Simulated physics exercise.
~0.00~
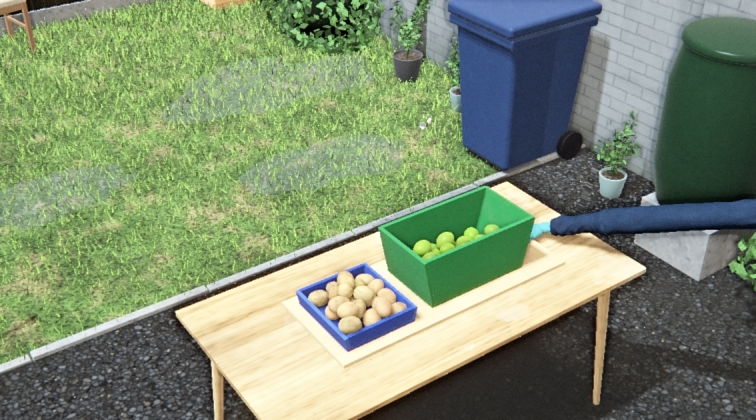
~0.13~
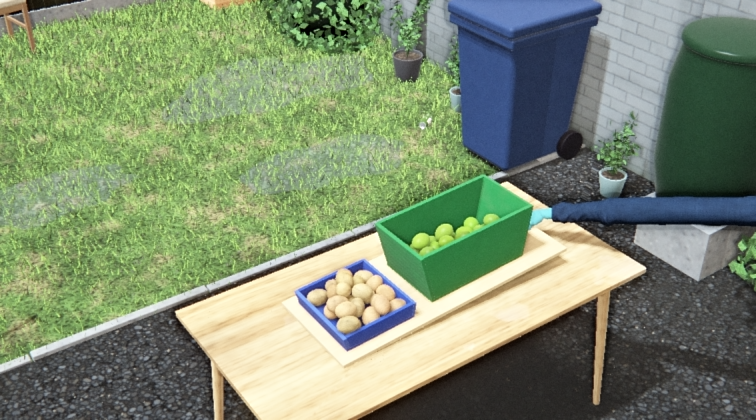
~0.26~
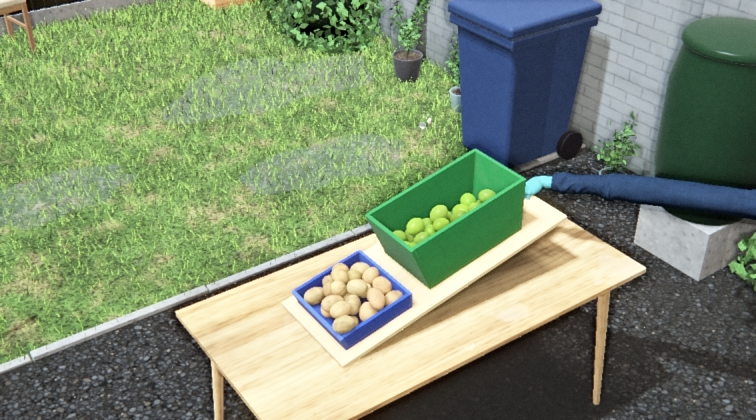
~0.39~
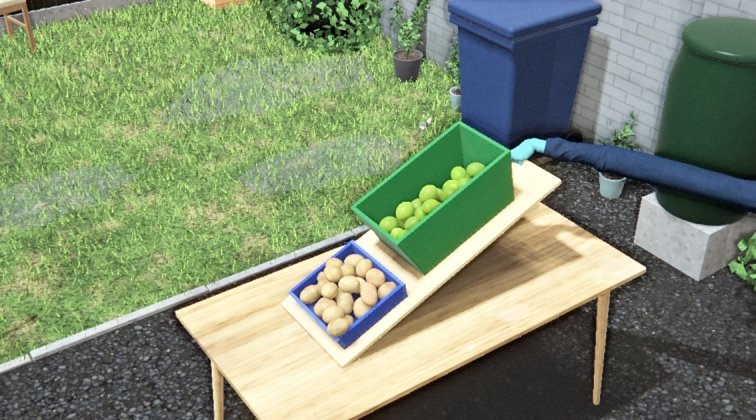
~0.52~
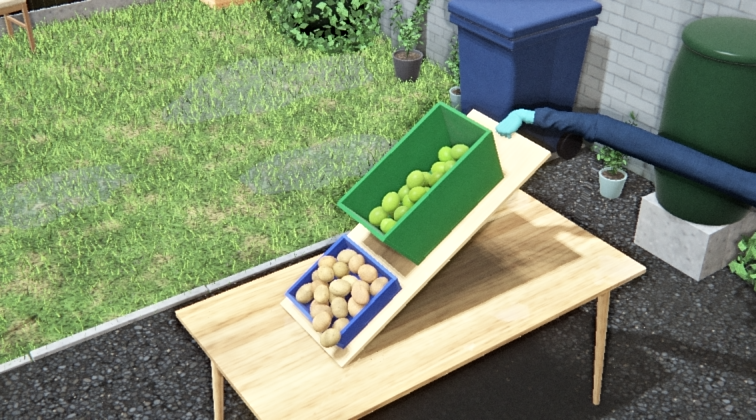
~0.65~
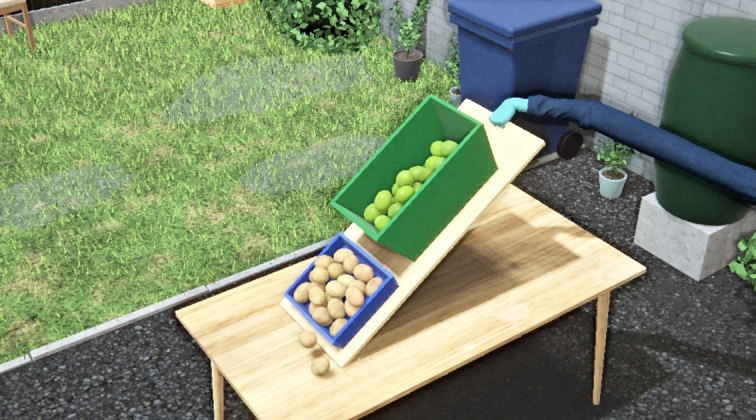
A deep green container of limes and a shallow blue one of potatoes sit on a pale board on a wooden table, seen from above in a garden. Grass lies behind at left, with a blue wheeled bin and a dark green barrel at right. As a gloved, dark-sleeved arm steadily raises the board's right end, both containers tilt leftward, and two potatoes leave the blue one.
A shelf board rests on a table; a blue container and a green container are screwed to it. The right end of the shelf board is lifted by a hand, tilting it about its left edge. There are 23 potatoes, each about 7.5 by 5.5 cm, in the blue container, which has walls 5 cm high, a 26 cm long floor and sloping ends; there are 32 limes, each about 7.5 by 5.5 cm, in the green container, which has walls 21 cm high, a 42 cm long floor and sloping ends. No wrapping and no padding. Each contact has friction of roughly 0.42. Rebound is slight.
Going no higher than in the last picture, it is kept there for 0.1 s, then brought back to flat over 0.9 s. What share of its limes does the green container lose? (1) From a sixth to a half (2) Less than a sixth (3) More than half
2.
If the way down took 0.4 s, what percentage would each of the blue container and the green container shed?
Then the blue container sheds 20 %, while the green container sheds 0 %.
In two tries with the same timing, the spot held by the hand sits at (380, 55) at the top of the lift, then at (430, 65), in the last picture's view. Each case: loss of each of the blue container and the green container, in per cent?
Blue container: 60 %, then 40 %; green container: 80 %, then 30 %.
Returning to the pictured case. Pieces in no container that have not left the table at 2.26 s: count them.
Tally: Some 1.
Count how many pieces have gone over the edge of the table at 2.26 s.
Roughly 4 in all.
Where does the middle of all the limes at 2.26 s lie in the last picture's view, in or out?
Close to (446, 264).
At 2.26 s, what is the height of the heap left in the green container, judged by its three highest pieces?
I'd say some 14 cm high.
After 0.91 s, tilt 32°; the blue container is down by 3 of 23 and the green container has all 32.
After 1.23 s, tilt 16°; the blue container is down by 4 of 23 and the green container has all 32.
After 1.68 s, tilt 0°; the blue container is down by 5 of 23 and the green container has all 32.
Outcome (at 2.26 s), the blue container is down by 5 of 23 and the green container has all 32. Asked share, 0 of 32, 0 per cent.
